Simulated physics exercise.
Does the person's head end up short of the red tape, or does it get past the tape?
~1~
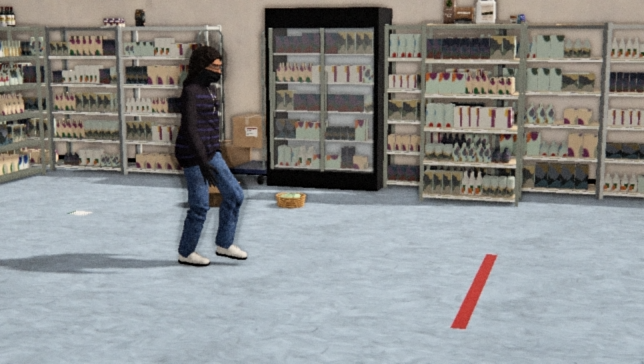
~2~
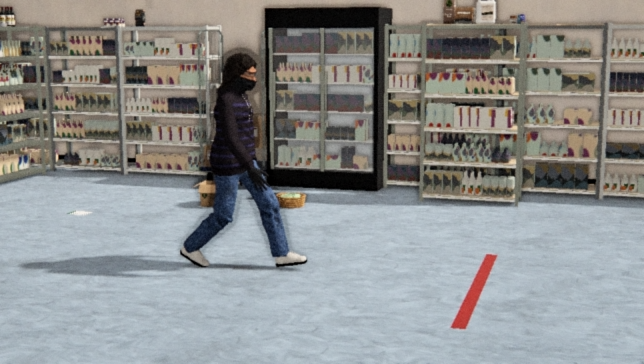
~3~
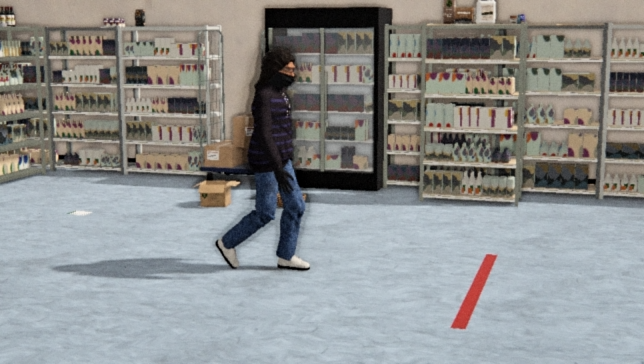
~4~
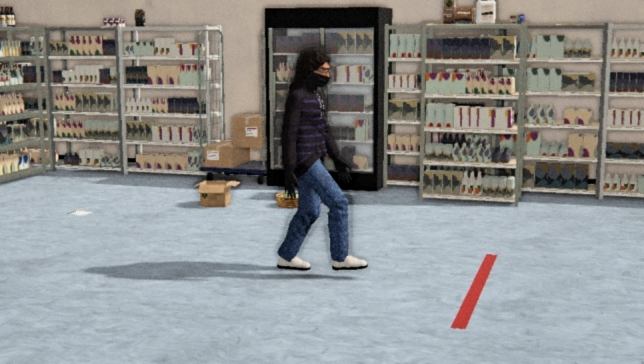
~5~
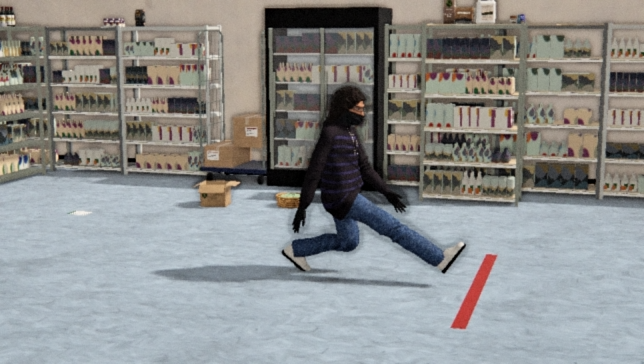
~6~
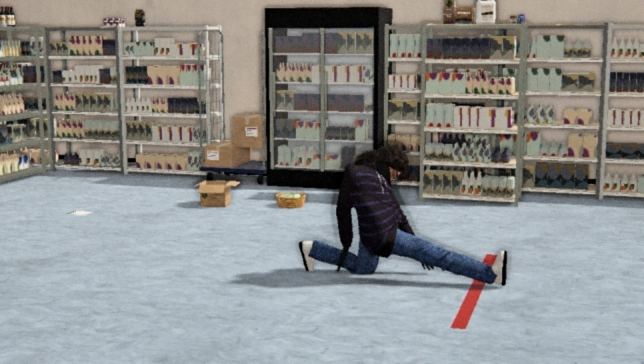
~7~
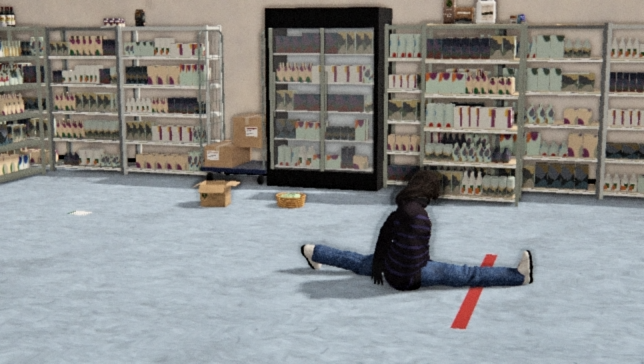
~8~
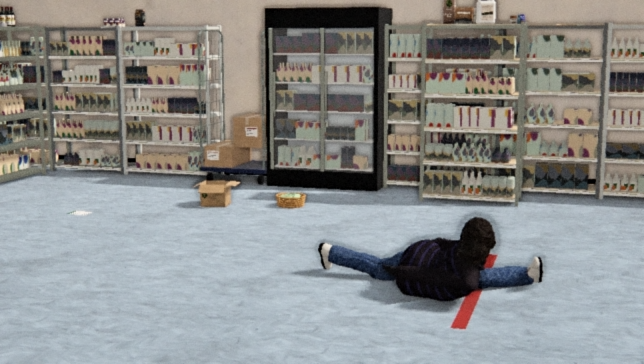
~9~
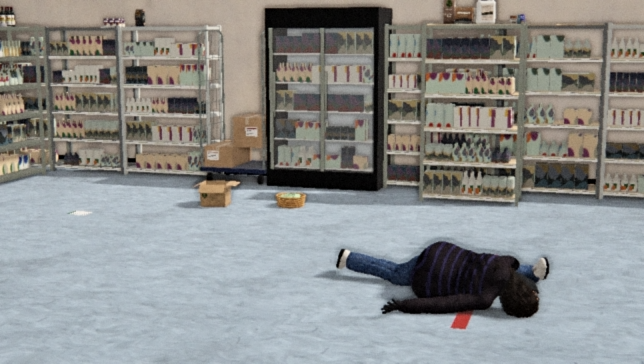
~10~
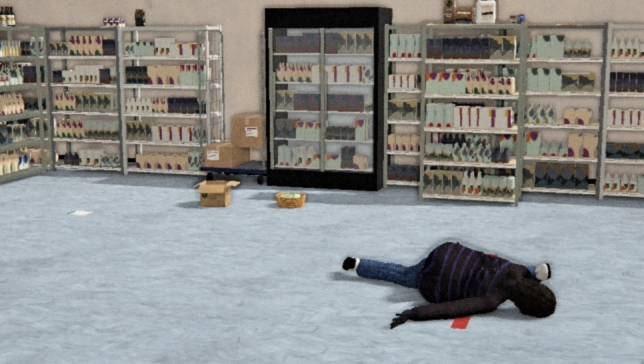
The person's head gets past the red tape and comes to rest on the floor on its right side.
